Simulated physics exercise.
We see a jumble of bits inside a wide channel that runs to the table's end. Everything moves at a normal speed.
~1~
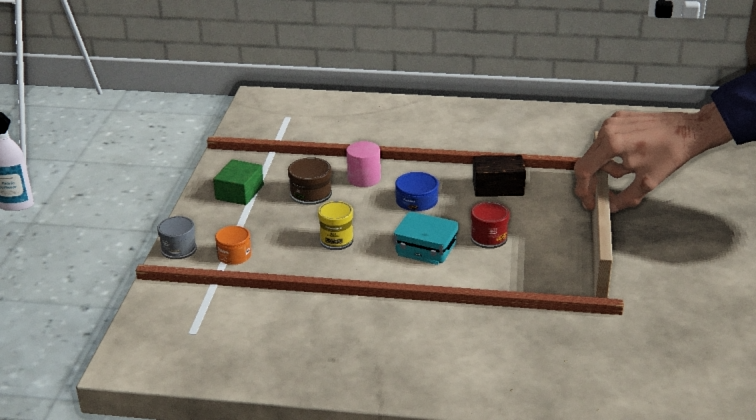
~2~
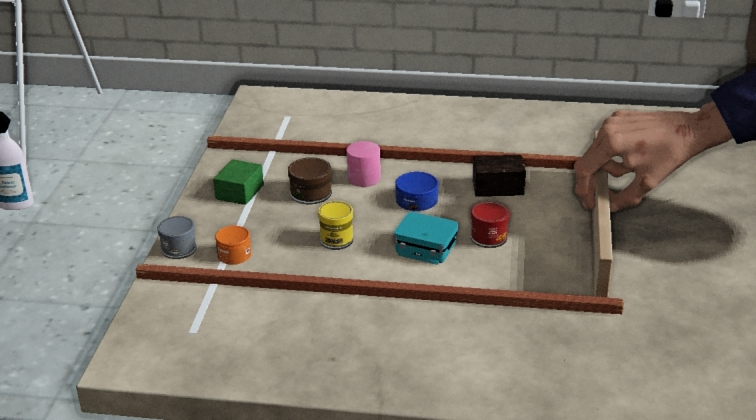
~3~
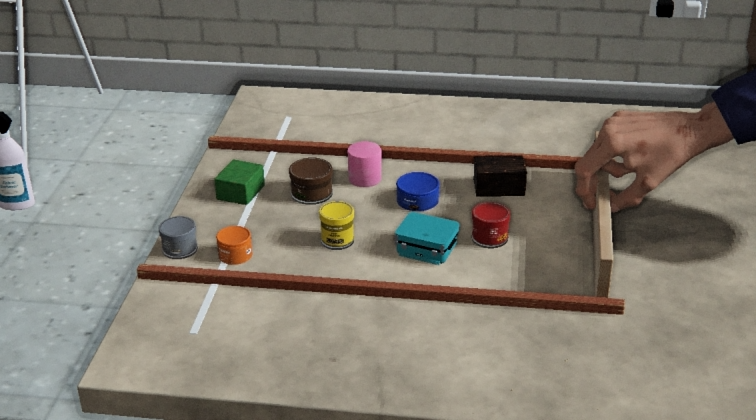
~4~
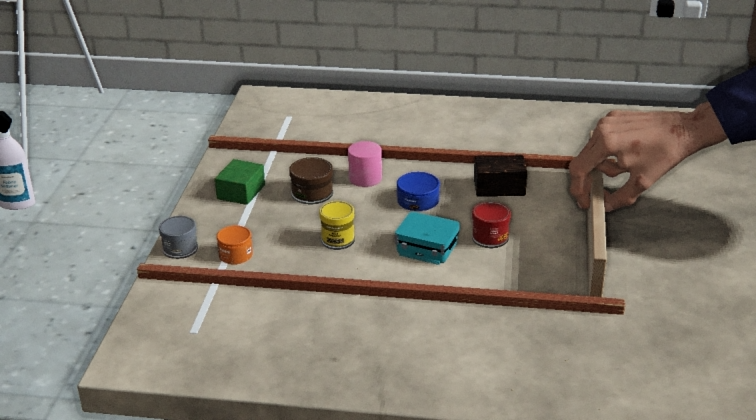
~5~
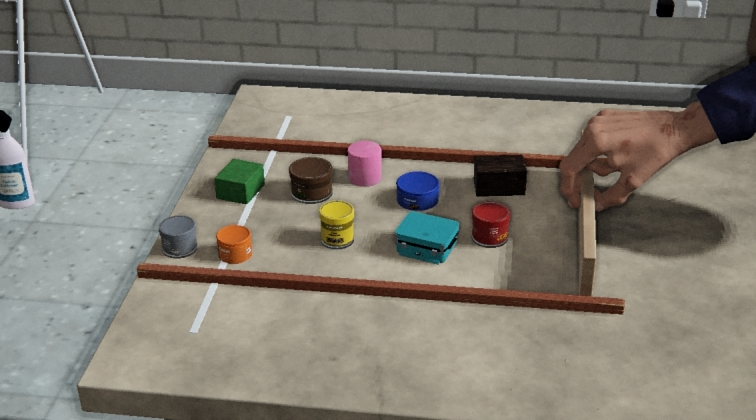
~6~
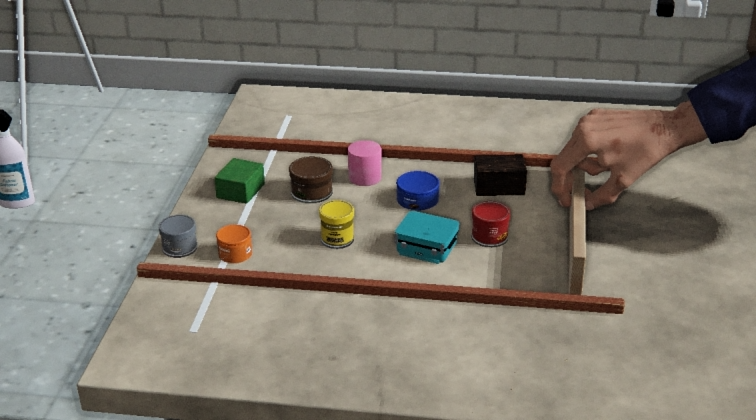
A hand held a wooden board upright at the right of a channel between two reddish strips, then slid it slightly left toward a jumble of colourful tubs and blocks, which stayed still.
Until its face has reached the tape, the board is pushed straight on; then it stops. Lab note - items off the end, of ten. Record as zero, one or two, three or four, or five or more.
I predict the table will shed one or two pieces.
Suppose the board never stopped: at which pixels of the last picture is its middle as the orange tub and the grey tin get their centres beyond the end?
Near (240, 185) and (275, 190).
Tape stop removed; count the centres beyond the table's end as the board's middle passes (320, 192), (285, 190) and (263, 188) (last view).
Going through the three positions, you'd get 0, 0 and 2.
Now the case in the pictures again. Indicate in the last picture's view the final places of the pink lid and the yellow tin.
(204, 150), and the other (191, 208).
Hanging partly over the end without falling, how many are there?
Overhanging ones - 3.
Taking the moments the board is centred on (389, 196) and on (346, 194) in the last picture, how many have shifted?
The counts are 6 and 7.
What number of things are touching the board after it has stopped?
It is in contact with 4.
Soon after, none off yet; grey tin at rest near (178, 236); green block at rest near (240, 180); orange tub at rest near (234, 244).
After that, none off yet; grey tin at rest near (178, 236); green block displaced about its own width near (212, 179); orange tub displaced a little near (219, 243).
In the end, the number that fall off is one or two; gone, green block and grey tin.
